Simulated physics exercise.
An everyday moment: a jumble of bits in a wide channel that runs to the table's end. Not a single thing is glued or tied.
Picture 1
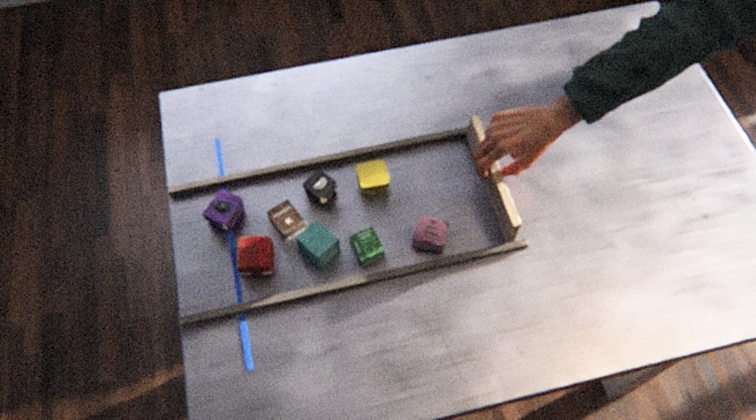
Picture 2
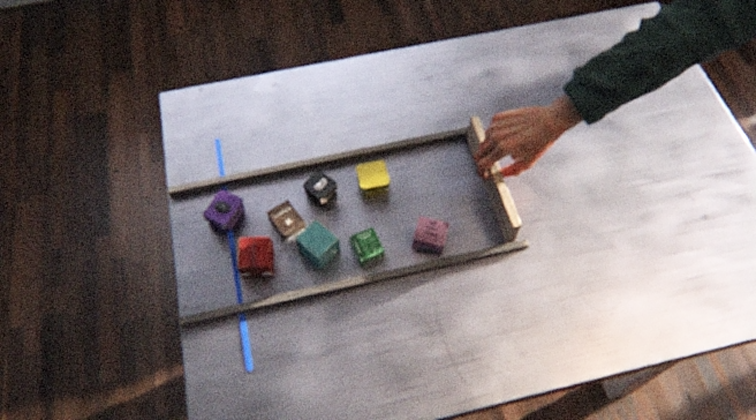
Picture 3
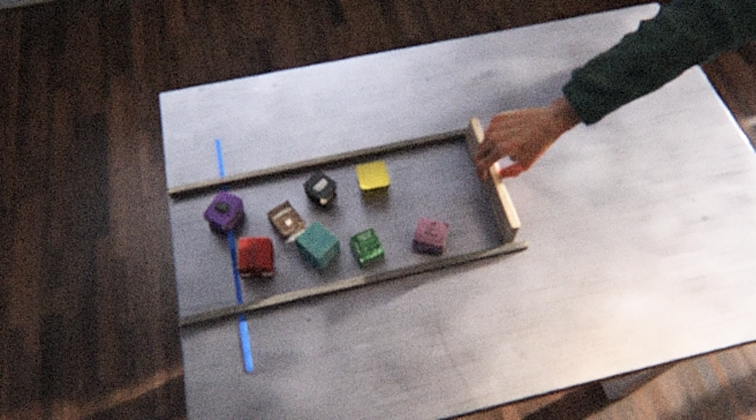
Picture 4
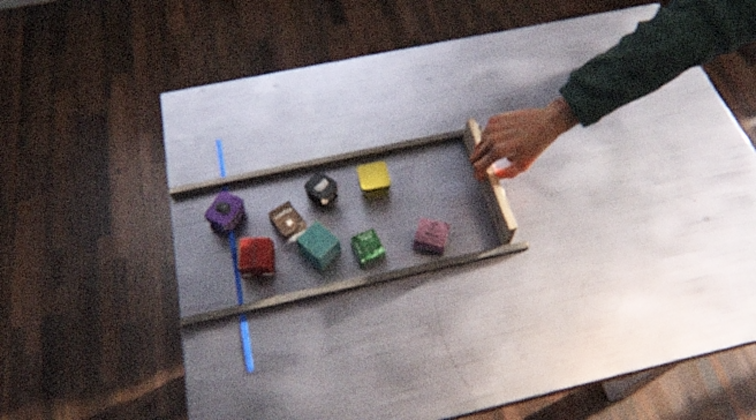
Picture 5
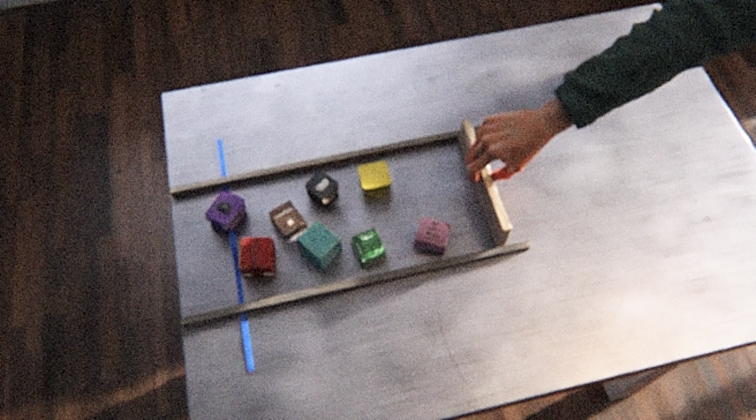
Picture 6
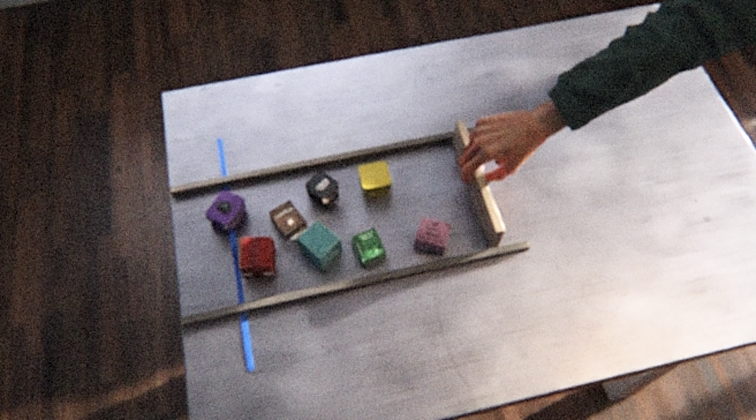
At the start, eight small coloured boxes and blocks sit scattered between two rails on a table, with a hand gripping a board across the channel's right side. The hand then slides the board a short way left, toward the pink block, while the scattered pieces stay practically still.
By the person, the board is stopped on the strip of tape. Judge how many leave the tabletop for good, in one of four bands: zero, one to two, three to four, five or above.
Spilled: A single one or a pair.
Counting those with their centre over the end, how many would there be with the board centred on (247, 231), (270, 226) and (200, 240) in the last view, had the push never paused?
Counts: 1, 0, 5.
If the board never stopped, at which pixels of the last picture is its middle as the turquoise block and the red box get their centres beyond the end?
Middle: Roughly (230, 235); roughly (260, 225).
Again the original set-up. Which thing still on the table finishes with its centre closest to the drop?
The foremost one is the turquoise block.
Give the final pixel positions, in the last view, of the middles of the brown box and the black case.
Roughly (202, 240); the other one roughly (186, 208).
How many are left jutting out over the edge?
Looks like 2 of them.
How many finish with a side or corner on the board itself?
In contact: 2.
A little later, none off yet; purple case at rest near (227, 212); red box at rest near (258, 257); brown box at rest near (289, 221).
Next, none off yet; purple case at rest near (227, 212); red box shifted a little near (238, 256); brown box shifted a little near (272, 219).
Later still, none off yet; purple case shifted about its own width near (192, 218); red box shifted well along near (180, 249); brown box shifted about its own width near (238, 233).
When it is over, the number that fall off is one or two; down, red box and purple case.
